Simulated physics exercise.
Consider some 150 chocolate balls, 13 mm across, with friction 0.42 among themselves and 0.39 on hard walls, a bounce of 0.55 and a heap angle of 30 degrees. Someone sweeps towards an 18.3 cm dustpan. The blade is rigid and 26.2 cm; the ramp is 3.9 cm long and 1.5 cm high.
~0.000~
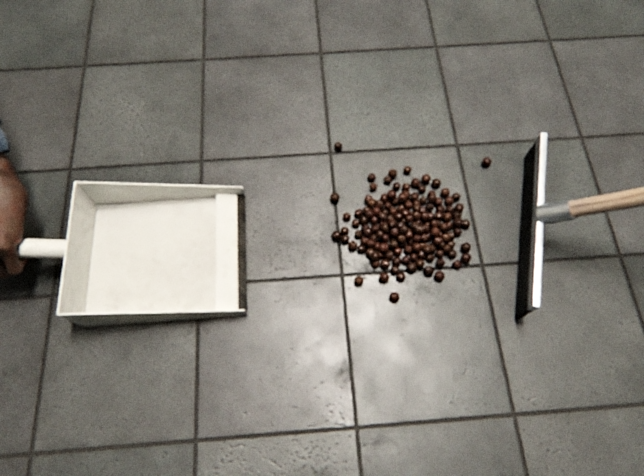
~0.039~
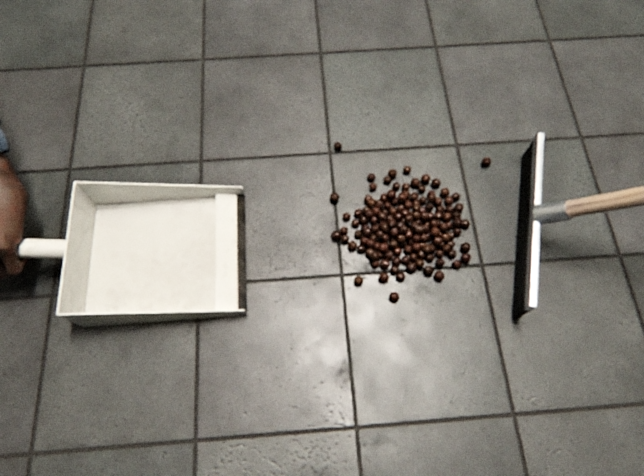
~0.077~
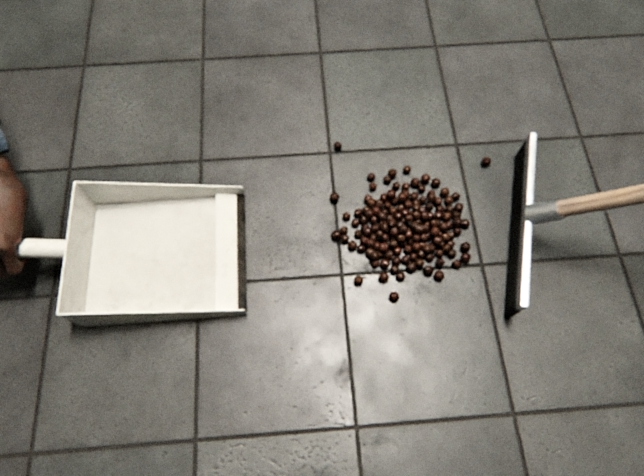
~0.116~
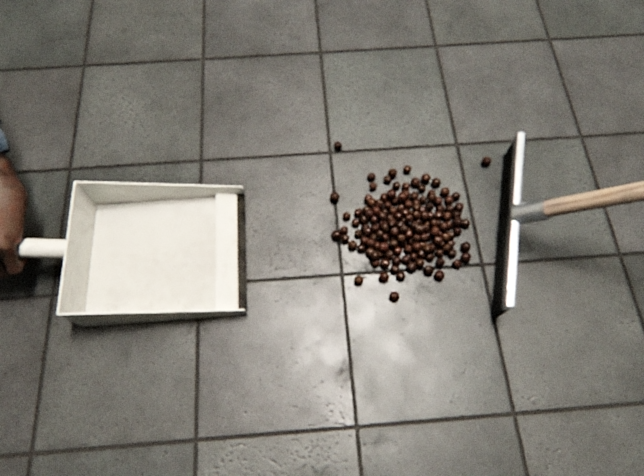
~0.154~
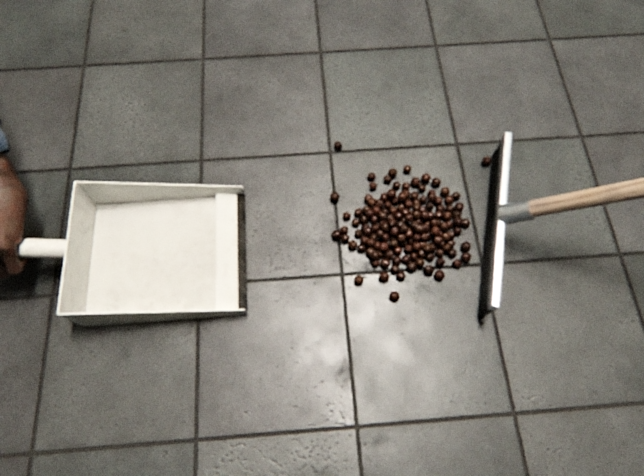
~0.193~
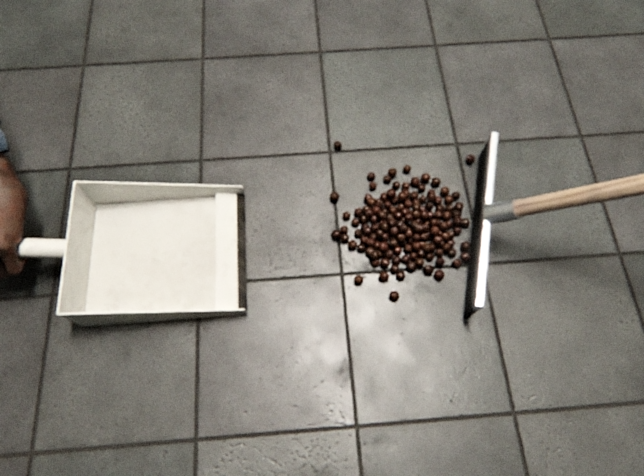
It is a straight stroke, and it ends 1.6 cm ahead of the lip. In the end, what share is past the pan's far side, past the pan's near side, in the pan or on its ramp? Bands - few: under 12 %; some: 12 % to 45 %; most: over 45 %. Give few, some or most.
Past the pan's far side: Some, past the pan's near side: Few, in the pan or on its ramp: Some.
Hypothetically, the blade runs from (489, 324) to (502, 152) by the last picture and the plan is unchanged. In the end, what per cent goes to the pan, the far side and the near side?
Pan 0; far 20; near 10.
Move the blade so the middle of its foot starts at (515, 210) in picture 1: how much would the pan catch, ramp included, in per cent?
Roughly 25 percent would end up there.
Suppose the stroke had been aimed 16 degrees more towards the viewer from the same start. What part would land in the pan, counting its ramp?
Under that change, roughly 5 in a hundred.
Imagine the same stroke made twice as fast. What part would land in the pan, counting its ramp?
Then near 30 in a hundred.
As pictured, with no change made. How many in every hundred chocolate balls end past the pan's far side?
I'd put it near 35 percent.
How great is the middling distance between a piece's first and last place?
Median: Approx. 24 cm.
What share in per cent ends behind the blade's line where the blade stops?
Some 0 percent, give or take.
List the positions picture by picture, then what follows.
Blade from (533, 307) to (541, 140), moved 0.0 cm, 0 of the pieces shifted so far; middle of the pieces at (404, 223); pan at (155, 258), in the first frame.
Blade from (530, 307) to (538, 140), moved 0.4 cm, 0 of the pieces shifted so far; middle of the pieces at (404, 223), in the second frame.
Blade from (521, 306) to (530, 139), moved 1.5 cm, 0 of the pieces shifted so far; middle of the pieces at (404, 222), in the third frame.
Blade from (507, 306) to (518, 139), moved 3.2 cm, 0 of the pieces shifted so far; middle of the pieces at (404, 222), in the fourth frame.
Blade from (493, 306) to (506, 139), moved 5.1 cm, 0 of the pieces shifted so far; middle of the pieces at (404, 222), in the fifth frame.
Blade from (477, 306) to (492, 139), moved 7.0 cm, 1 of the pieces shifted so far; middle of the pieces at (404, 222); pan at (154, 258). The blade's pace is about 0.49 m/s, heading 3 degrees away from the viewer's side, in the sixth frame.
Then, at 0.47 s, middle of the blade 20 cm from the lip; 0 % over the lip, far side 20 %, near side 0 %.
After 0.66 s, middle of the blade 10 cm from the lip; 0 % over the lip, far side 30 %, near side 5 %.
After 0.96 s, middle of the blade 5 cm from the lip; 20 % over the lip, far side 35 %, near side 5 %.
In the end, at 1.5 s, far side 35 %, near side 5 %, pan 20 %, in front of the lip or behind the blade 45 %.
